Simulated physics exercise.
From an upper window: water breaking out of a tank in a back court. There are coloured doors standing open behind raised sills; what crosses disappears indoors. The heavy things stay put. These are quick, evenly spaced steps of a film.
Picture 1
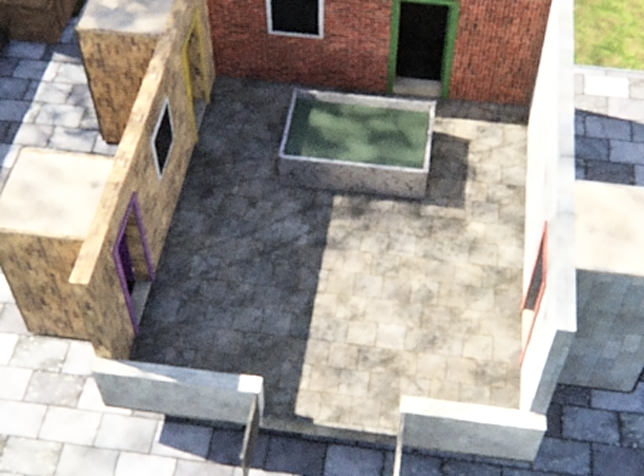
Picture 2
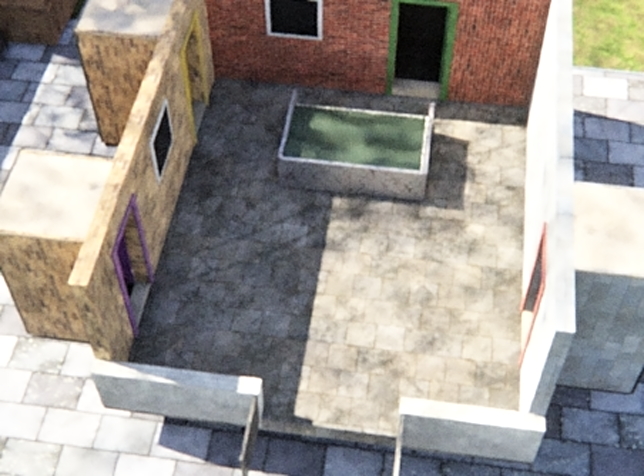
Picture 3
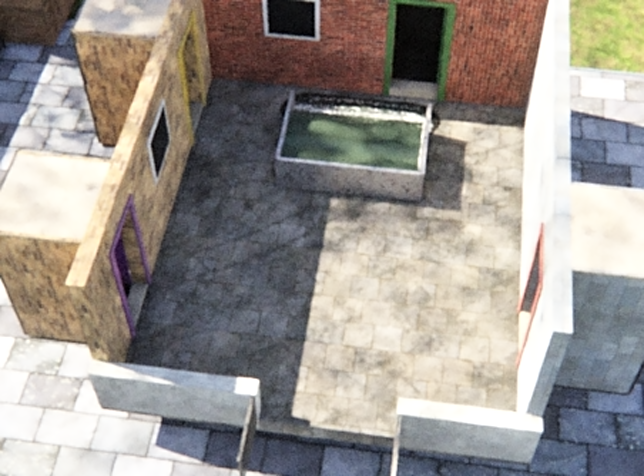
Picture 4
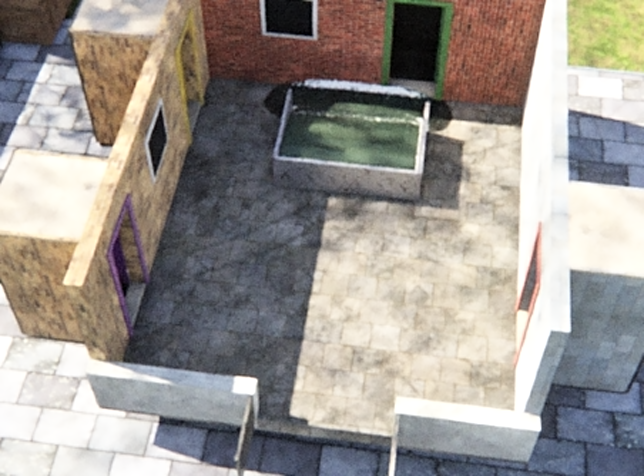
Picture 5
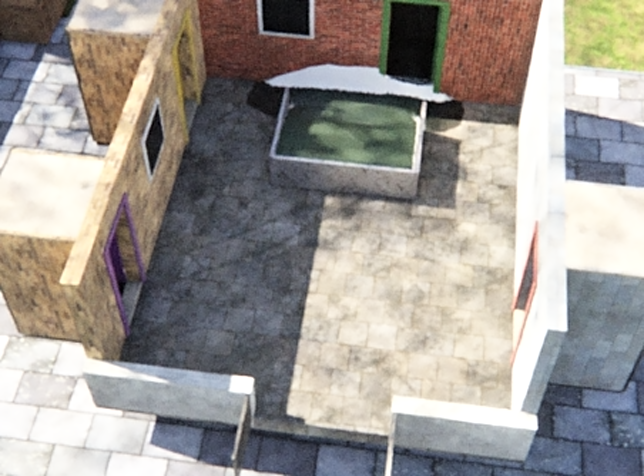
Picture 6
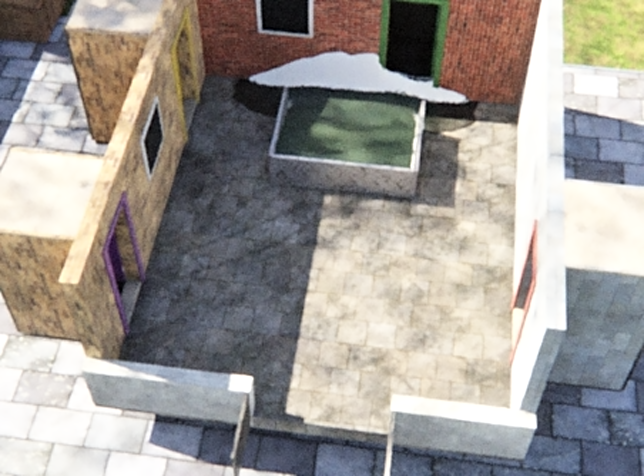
Water in the open stone tank lay still at first, then poured out over its far side, spreading left and right across the paving in front of the brick wall with the green door.
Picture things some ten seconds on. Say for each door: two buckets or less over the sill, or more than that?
Yellow door - more, purple door - two or less, green door - more, red door - two or less.
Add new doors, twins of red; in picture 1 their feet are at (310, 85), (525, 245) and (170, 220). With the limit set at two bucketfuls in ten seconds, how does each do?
First crosses the line, second stays short of it, third stays short of it.
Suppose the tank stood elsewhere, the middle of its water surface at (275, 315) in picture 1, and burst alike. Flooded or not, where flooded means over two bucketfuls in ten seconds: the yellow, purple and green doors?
Note: Yellow ends up above; purple ends up beneath; green ends up beneath.
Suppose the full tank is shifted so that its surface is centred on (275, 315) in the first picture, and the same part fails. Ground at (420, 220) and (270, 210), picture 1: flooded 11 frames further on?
Submerged and submerged.
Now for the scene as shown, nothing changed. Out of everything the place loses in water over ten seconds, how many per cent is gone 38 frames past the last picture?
That comes to 55 per cent, as I work it out.
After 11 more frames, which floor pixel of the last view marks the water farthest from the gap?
The front tops out at about (170, 194).
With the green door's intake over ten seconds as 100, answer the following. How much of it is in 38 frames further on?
That share would be near 100 %.
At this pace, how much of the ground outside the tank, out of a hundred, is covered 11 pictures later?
By my count, 20 percent.
A moment on, water covers 15 % of the floor; the yellow door not reached, the purple door not reached, the green door far over two buckets in, the red door not reached.
Next, water covers 20 % of the floor; the yellow door under two buckets in, the purple door not reached, the green door far over two buckets in, the red door not reached.
Then, water covers 50 % of the floor; the yellow door over two buckets in, the purple door wet at the sill, nothing in, the green door far over two buckets in, the red door wet at the sill, nothing in.
Later, water covers 90 % of the floor; the yellow door over two buckets in, the purple door wet at the sill, nothing in, the green door far over two buckets in, the red door wet at the sill, nothing in.
In the end, water covers 95 % of the floor; the yellow door far over two buckets in, the purple door wet at the sill, nothing in, the green door far over two buckets in, the red door wet at the sill, nothing in.
